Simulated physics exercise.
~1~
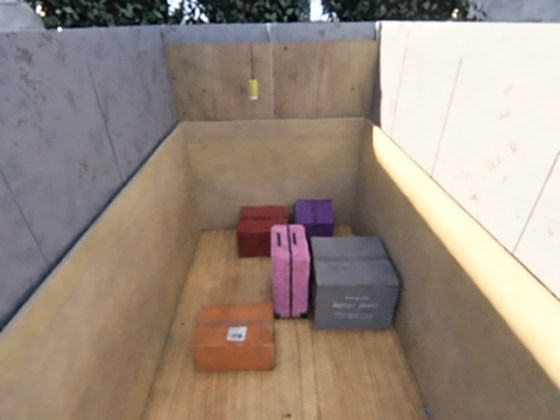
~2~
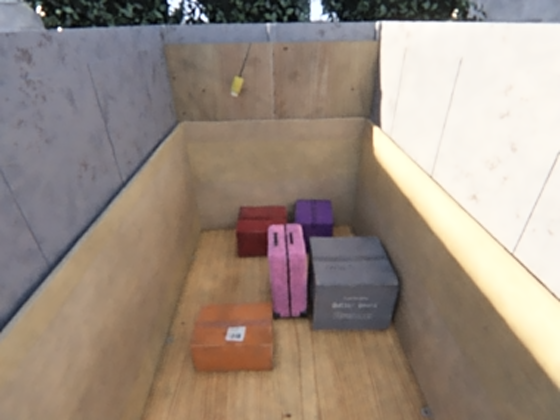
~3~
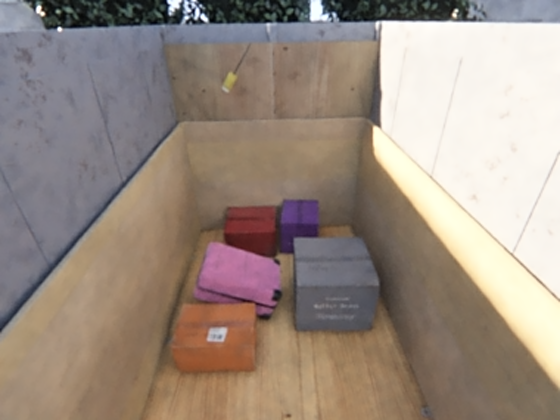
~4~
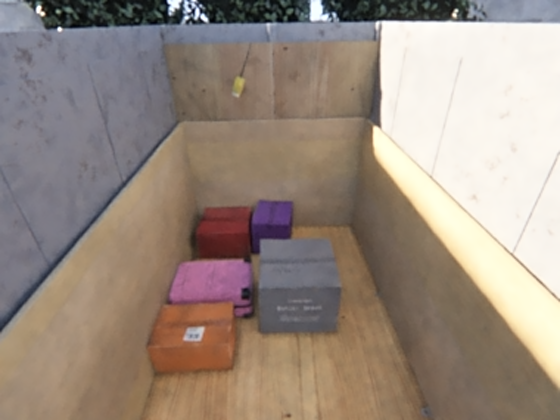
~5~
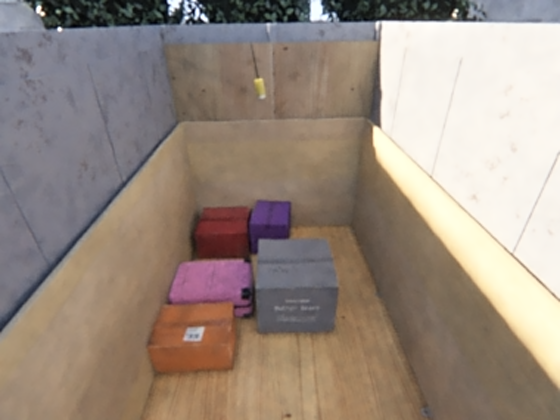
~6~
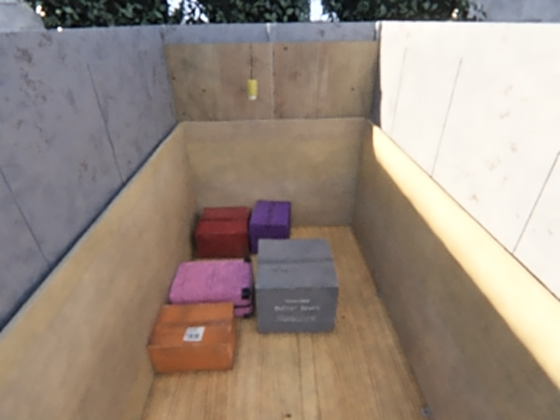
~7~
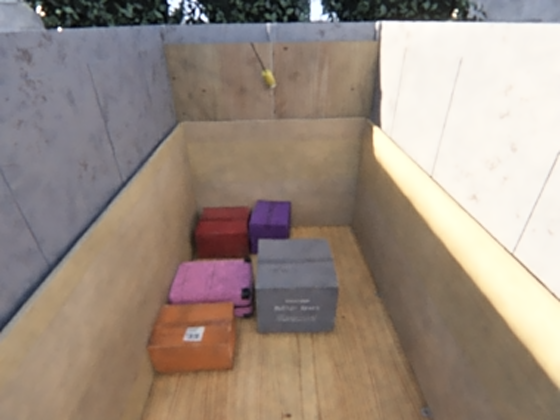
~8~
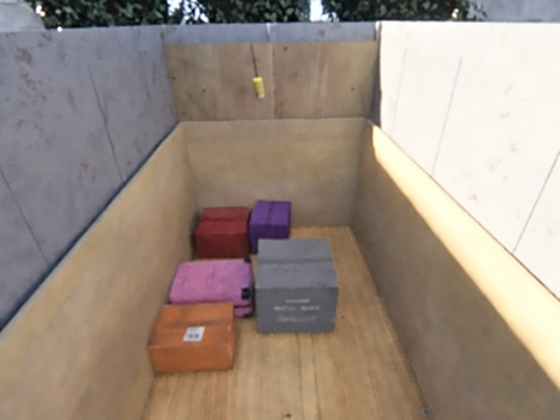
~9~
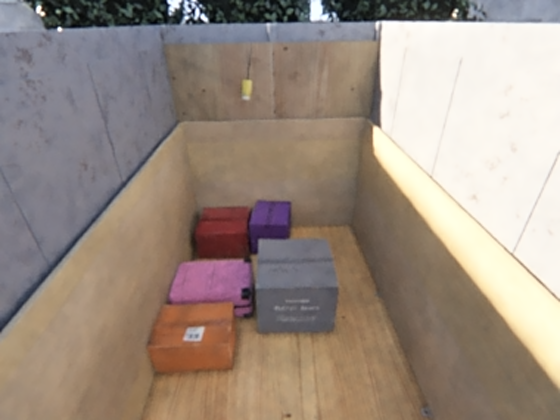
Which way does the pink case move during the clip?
The pink case moves to the left, toppling onto its side and ending up nearer the left wall.
